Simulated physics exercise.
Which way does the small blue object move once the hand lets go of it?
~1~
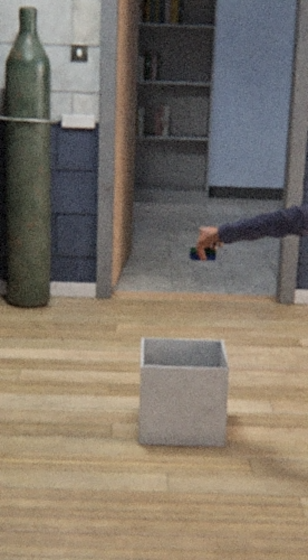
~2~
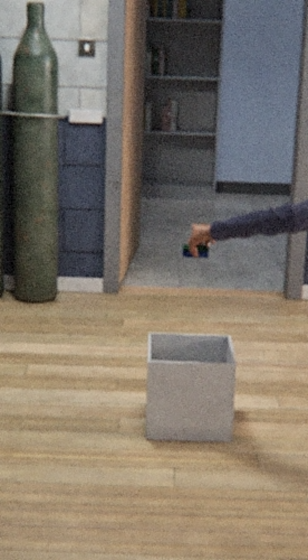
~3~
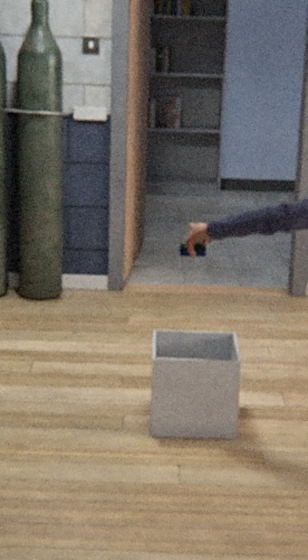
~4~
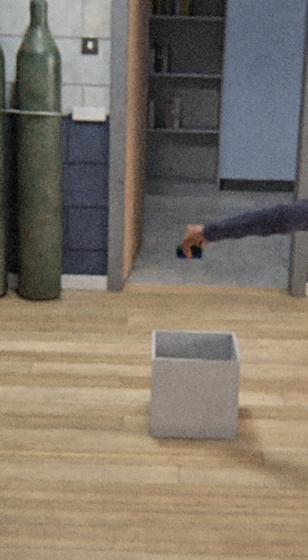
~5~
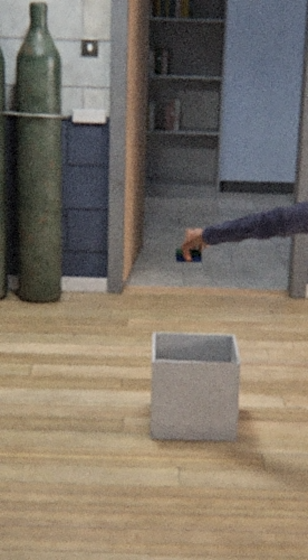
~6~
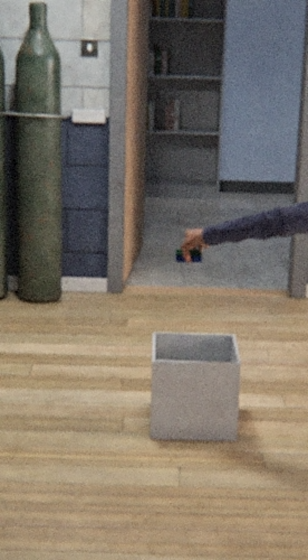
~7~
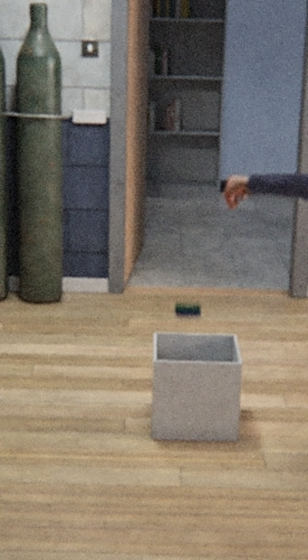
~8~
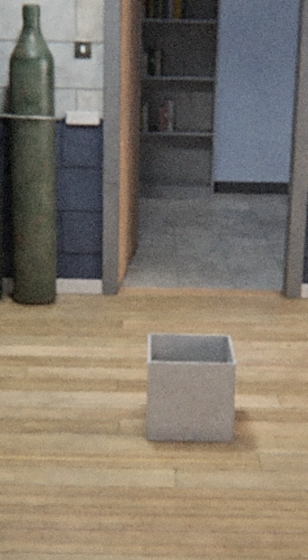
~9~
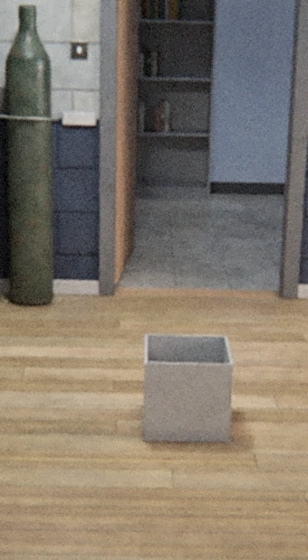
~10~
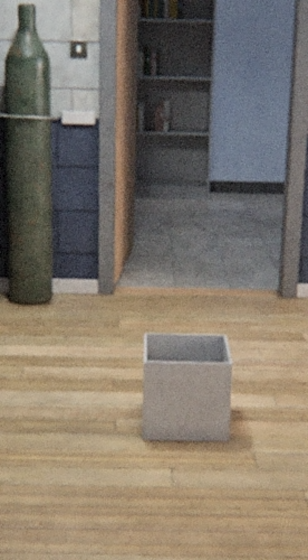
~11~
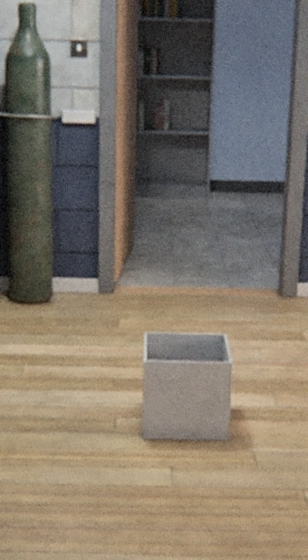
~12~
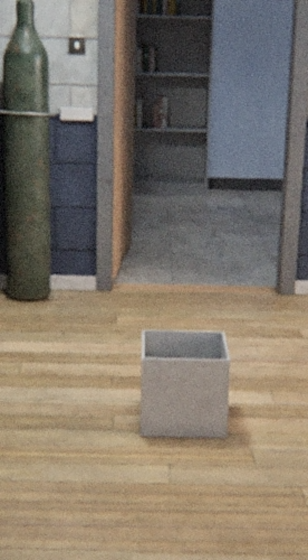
It moves down, falling toward the grey container and dropping into it.
